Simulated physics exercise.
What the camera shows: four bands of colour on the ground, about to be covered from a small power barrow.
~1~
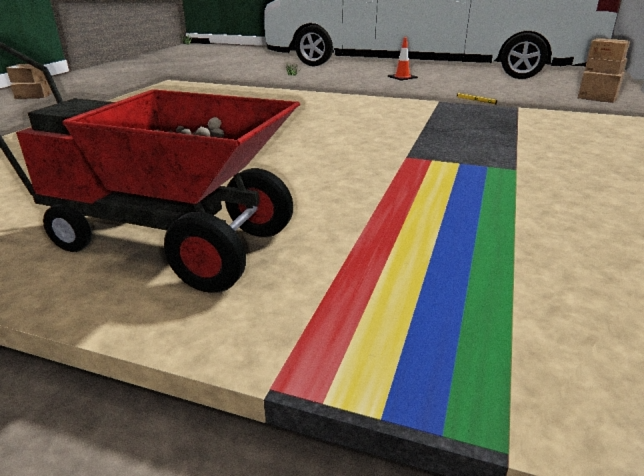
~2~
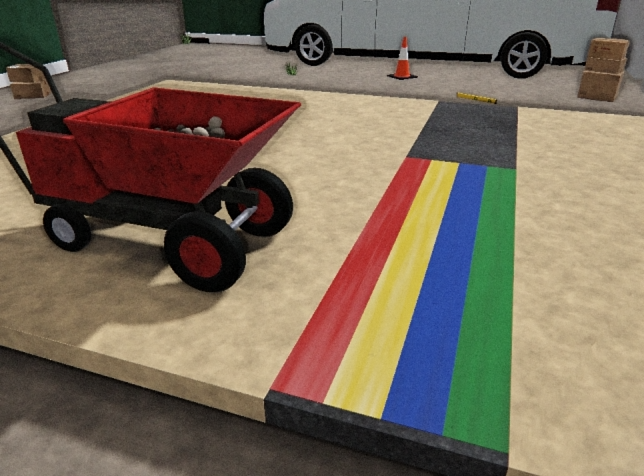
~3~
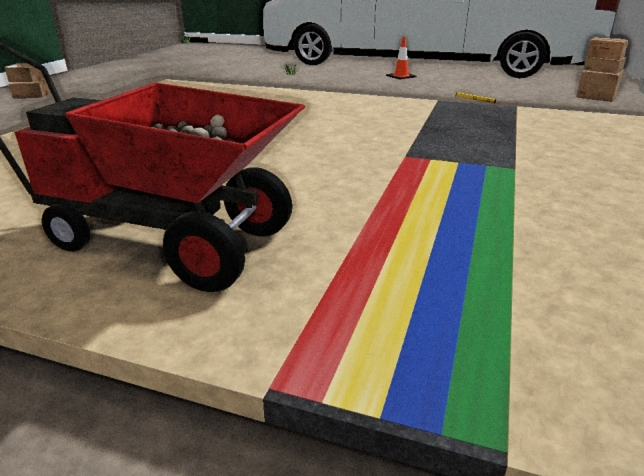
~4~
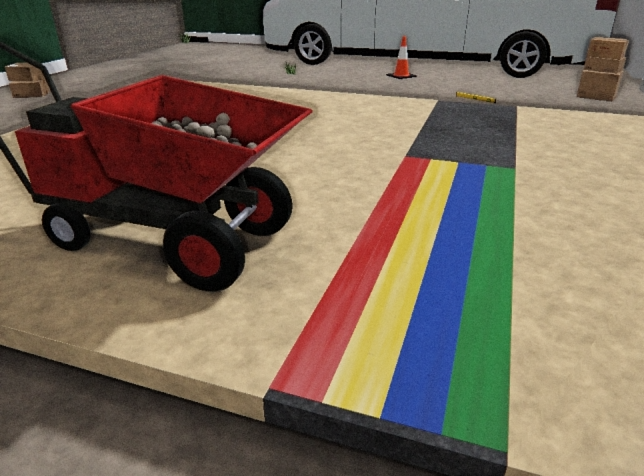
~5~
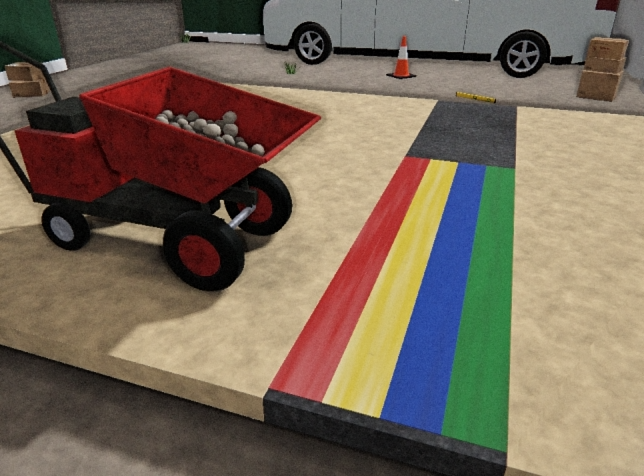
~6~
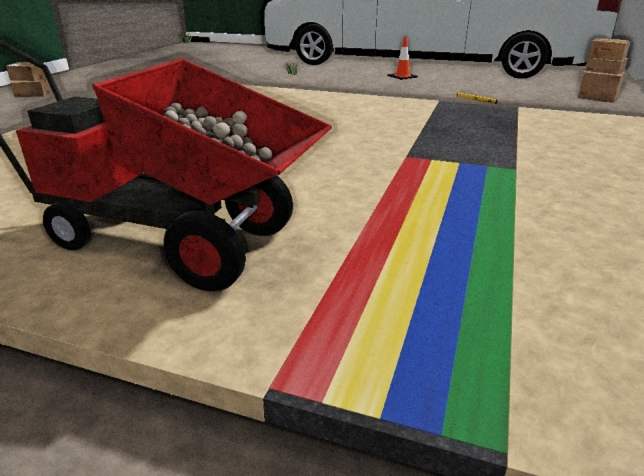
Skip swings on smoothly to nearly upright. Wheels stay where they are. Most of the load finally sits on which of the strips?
It sits mostly on the yellow strip.
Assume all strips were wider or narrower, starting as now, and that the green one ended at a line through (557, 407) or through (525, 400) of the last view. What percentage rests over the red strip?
30 per cent, then 20 per cent, roughly.
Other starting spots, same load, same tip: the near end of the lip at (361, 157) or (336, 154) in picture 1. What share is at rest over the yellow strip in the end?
0 % then 0 %.
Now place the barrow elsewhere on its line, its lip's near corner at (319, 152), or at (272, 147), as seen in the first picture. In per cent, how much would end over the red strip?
About 0 %, then 0 %.
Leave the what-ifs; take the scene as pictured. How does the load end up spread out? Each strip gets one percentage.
Here's the split: Red strip gets 20 %, yellow strip 35 %, blue strip 20 %, green strip 10 %.
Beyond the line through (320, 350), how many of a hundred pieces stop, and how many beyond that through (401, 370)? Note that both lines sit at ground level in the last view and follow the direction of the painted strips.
80 % and 30 %, in that order.
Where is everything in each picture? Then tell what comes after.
The first picture shows lip of the skip near (238, 143), level; top of the load near (176, 146), river pebbles; red strip near (322, 346); yellow strip near (372, 358); blue strip near (425, 370); green strip near (481, 383).
The second picture shows lip of the skip near (239, 144), level; top of the load near (177, 145).
The third picture shows lip of the skip near (244, 147), tipped barely; top of the load near (177, 139).
The fourth picture shows lip of the skip near (253, 153), tipped a little; top of the load near (169, 136).
The fifth picture shows lip of the skip near (264, 161), tipped a little; top of the load near (174, 130).
The sixth picture shows lip of the skip near (278, 172), tipped clearly; top of the load near (170, 118); red strip near (321, 345); yellow strip near (371, 357); blue strip near (424, 369); green strip near (480, 383).
Shortly afterwards, skip tipped steeply; the whole lot in the skip.
Next, skip tipped right over; the bulk in the skip; a little over the red strip; a little over the yellow strip.
Some moments later, skip tipped right over; a little in the skip; near a quarter over the red strip; near a third over the yellow strip; near a quarter over the blue strip; a little over the green strip; only a few off the paint.
In the end, skip tipped right over; a little in the skip; near a quarter over the red strip; near a third over the yellow strip; near a quarter over the blue strip; a little over the green strip; only a few off the paint.
